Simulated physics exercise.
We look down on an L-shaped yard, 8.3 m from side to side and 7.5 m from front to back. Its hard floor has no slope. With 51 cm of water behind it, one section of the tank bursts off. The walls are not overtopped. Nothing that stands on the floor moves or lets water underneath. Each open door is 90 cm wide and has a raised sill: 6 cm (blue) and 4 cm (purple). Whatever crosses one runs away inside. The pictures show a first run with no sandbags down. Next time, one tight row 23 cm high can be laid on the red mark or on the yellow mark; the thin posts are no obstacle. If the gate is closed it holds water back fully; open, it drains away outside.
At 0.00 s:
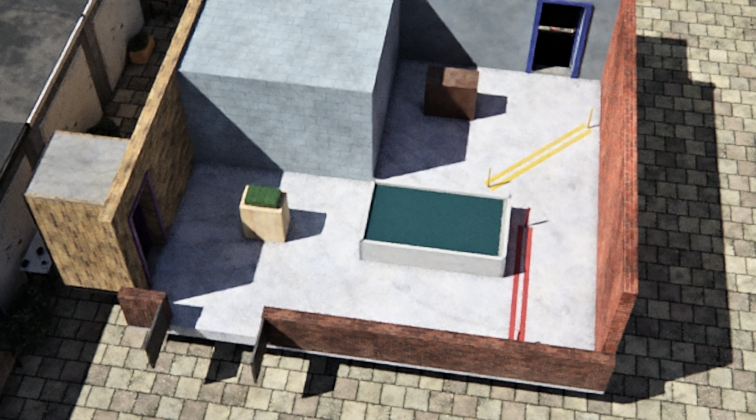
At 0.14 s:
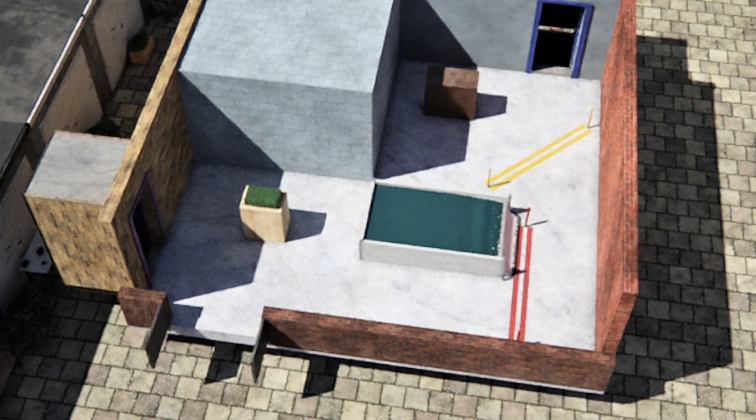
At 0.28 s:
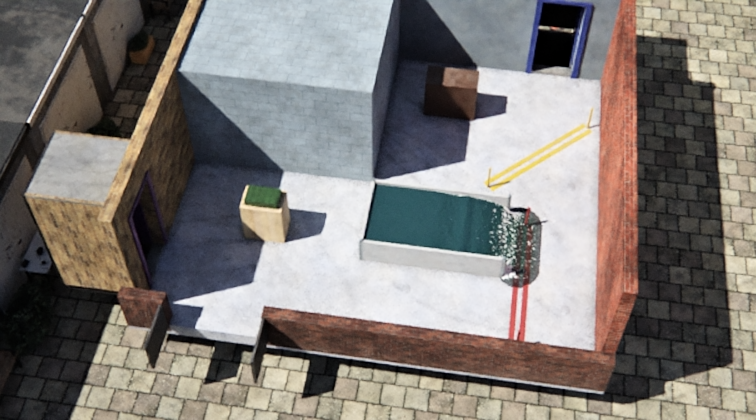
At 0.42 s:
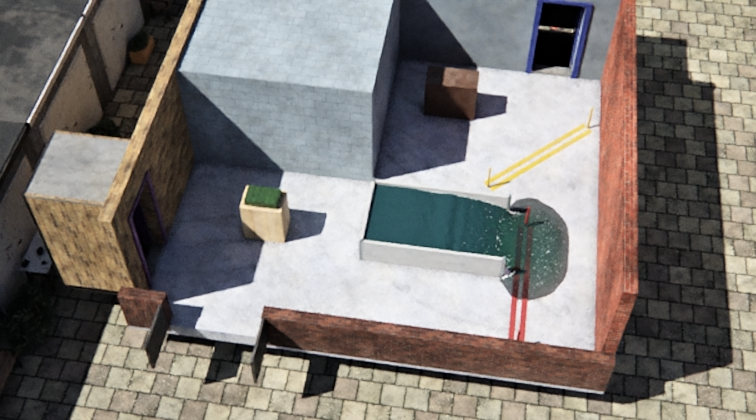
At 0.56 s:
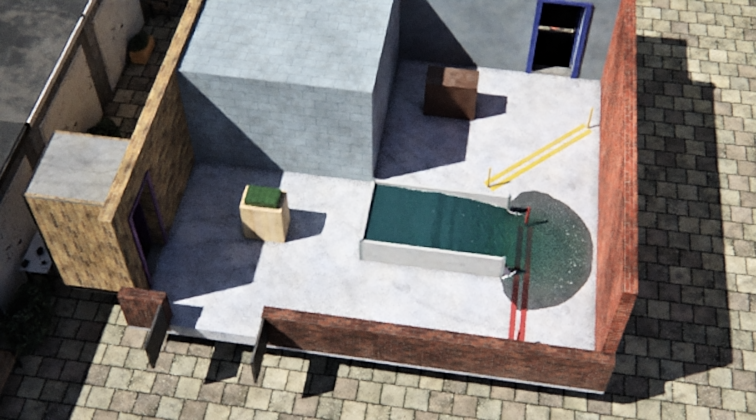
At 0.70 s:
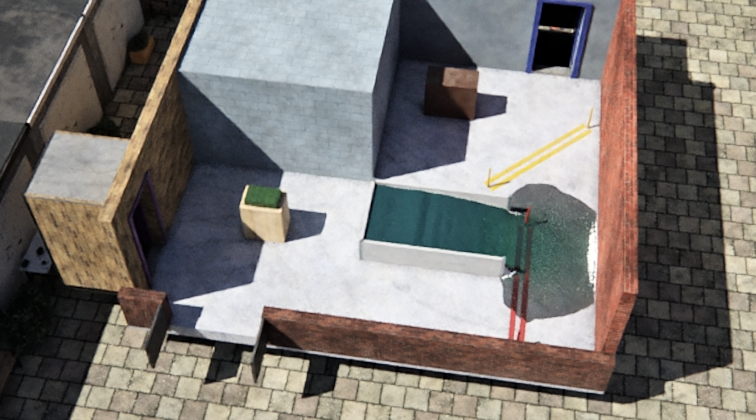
Water pours from the right end of a pale rectangular tank in a walled yard, crossing the red lines on the floor and spreading in a widening dark puddle toward the brick wall on the right.
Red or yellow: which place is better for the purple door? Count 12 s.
The red mark.
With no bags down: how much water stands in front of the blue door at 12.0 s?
About 4.5 cm.
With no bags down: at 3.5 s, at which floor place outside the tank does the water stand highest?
Around (591, 371).
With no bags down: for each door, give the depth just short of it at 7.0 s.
In cm: Blue 9, purple 6.
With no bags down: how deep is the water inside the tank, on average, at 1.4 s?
Roughly 34 cm on average.
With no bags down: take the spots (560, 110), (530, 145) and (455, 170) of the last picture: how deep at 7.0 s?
Roughly 5, 2 and 0 cm, in turn.
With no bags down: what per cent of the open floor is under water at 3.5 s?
Near 40 per cent is wet.
After 1.4 s water covers 15 % of the floor and is deepest (32 cm) near (584, 256) in the run without bags; in at the purple door, 0 L with no bags, 0 L with the row on red, 0 L on yellow.
After 2.2 s water covers 20 % of the floor and is deepest (32 cm) near (591, 362) in the run without bags; in at the purple door, 0 L with no bags, 0 L with the row on red, 0 L on yellow.
After 3.5 s water covers 40 % of the floor and is deepest (28 cm) near (591, 371) in the run without bags; in at the purple door, 0 L with no bags, 0 L with the row on red, 0 L on yellow.
After 7.0 s water covers 75 % of the floor and is deepest (13 cm) near (396, 77) in the run without bags; in at the purple door, 0 L with no bags, 0 L with the row on red, 0 L on yellow.
After 12.0 s water covers 100 % of the floor and is deepest (7 cm) near (390, 195) in the run without bags; in at the purple door, 43 L with no bags, 0 L with the row on red, 46 L on yellow.
